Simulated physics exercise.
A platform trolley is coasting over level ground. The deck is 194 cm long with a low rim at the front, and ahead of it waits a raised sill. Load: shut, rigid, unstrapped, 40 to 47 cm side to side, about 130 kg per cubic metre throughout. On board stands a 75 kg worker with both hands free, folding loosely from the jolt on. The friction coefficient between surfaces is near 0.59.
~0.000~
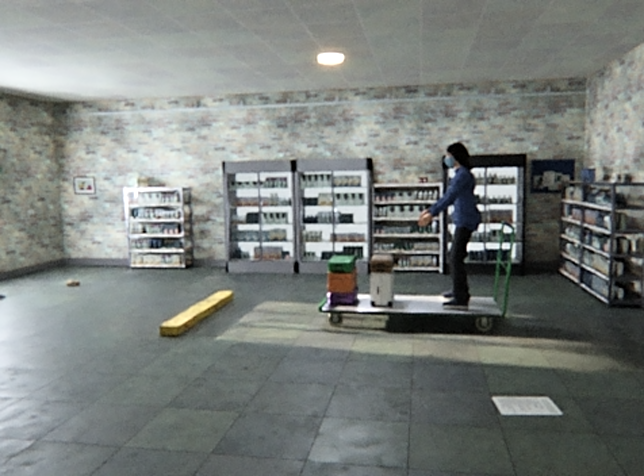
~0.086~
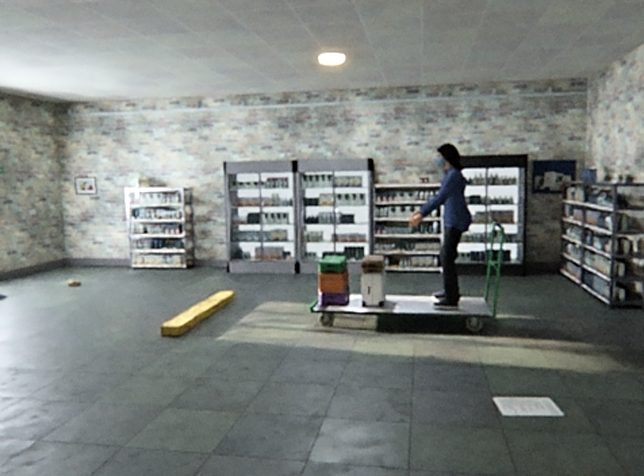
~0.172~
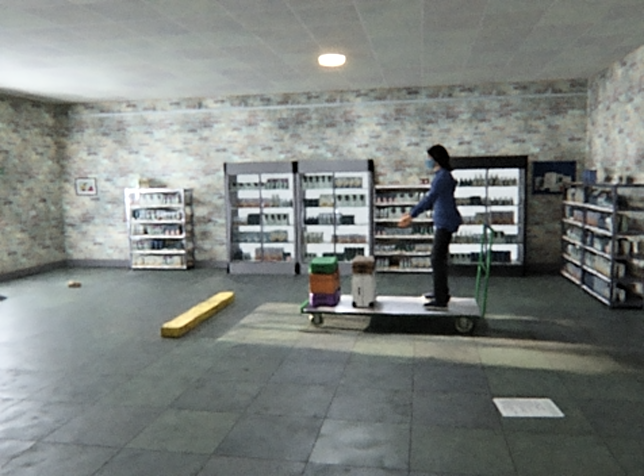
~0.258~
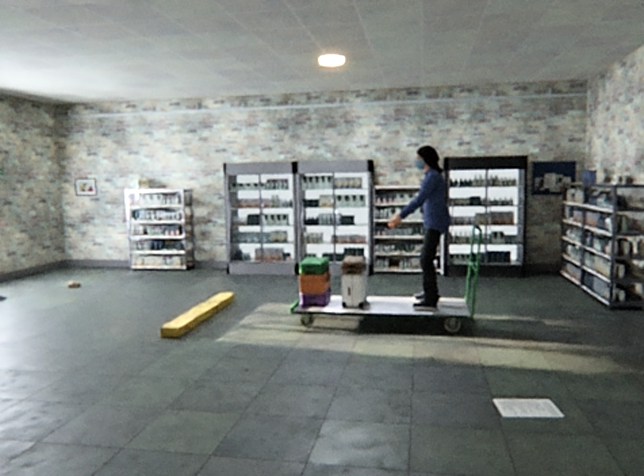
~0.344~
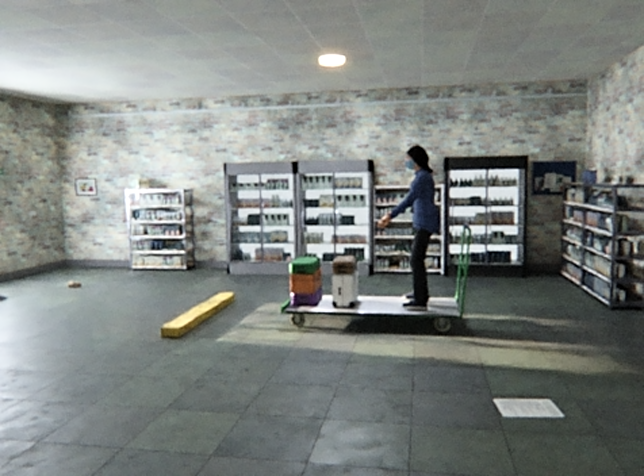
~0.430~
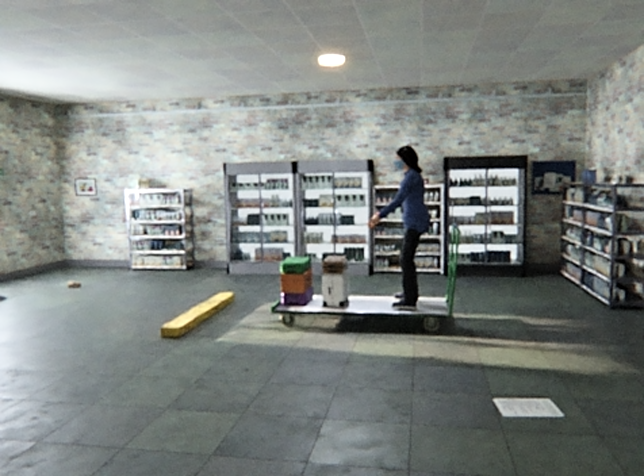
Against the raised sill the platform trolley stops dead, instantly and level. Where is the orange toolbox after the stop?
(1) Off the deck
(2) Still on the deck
1.
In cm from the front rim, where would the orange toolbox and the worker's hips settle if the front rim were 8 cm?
Rest positions from the front rim: Orange 40 cm past; hips 130 cm behind.
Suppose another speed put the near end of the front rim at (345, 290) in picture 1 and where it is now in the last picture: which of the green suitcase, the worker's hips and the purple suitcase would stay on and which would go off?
Outcome: Green lost; hips kept; purple kept.
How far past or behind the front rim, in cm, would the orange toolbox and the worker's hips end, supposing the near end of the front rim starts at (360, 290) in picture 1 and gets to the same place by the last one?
Orange 50 past, hips 40 behind.
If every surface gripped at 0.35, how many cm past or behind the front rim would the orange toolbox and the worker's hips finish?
With that grip, orange stops 30 cm past and the hips 120 cm behind the front rim.
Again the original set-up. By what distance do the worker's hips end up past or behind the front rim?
Some 130 cm behind it.
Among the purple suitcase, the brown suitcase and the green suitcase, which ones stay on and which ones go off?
Final: Purple secure, brown gone, green gone.
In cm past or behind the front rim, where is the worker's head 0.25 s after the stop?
Roughly 120 cm behind the front rim.
Impact comes at 1.18 s.
After 1.43 s the orange toolbox is 7 cm behind the rim, tilted 15°, near (208, 278) in the last picture's view.
After 1.73 s the orange toolbox is 0 cm behind the rim, tilted 45°, near (202, 277) in the last picture's view.
After 2.18 s the orange toolbox is 31 cm past the rim, tilted 140°, near (180, 302) in the last picture's view.
When all is still (2.7 s), past the rim, green suitcase, brown suitcase and orange toolbox; behind it, purple suitcase, white suitcase and the worker's hips.
